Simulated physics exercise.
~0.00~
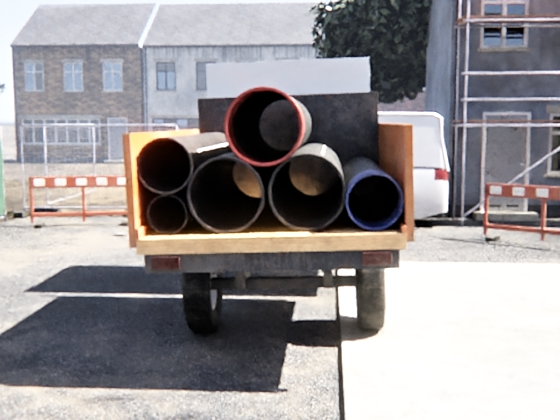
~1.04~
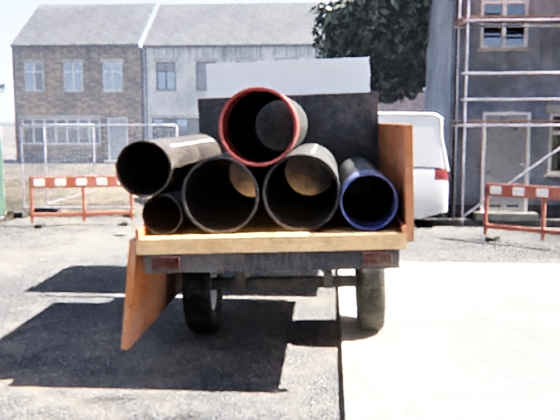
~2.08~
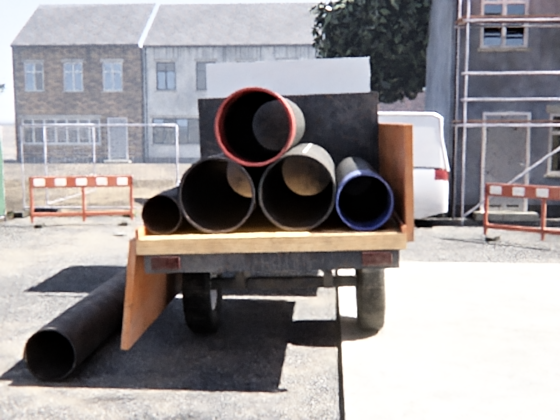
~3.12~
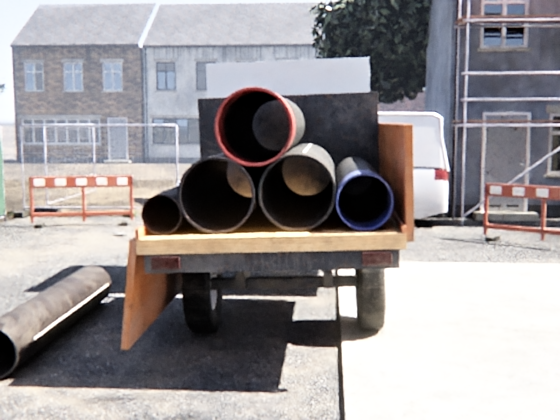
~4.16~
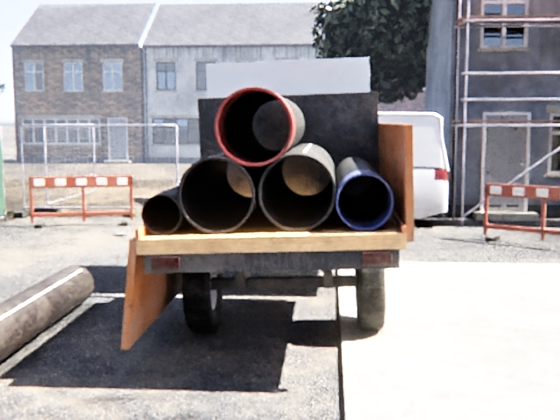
Six hollow steel pipes lie stacked on the flatbed of a parked lorry, seen from behind in a yard with brick houses, barriers and scaffolding beyond. A red-rimmed pipe sits on top, a blue-rimmed one rests at the right, and the rest are dark. The wooden board on the left swings right down while the right one stays upright. The upper left pipe slides out over the edge, drops to the ground and rolls away to the left. The others shift slightly left and settle, leaving five on the deck, red still on top.
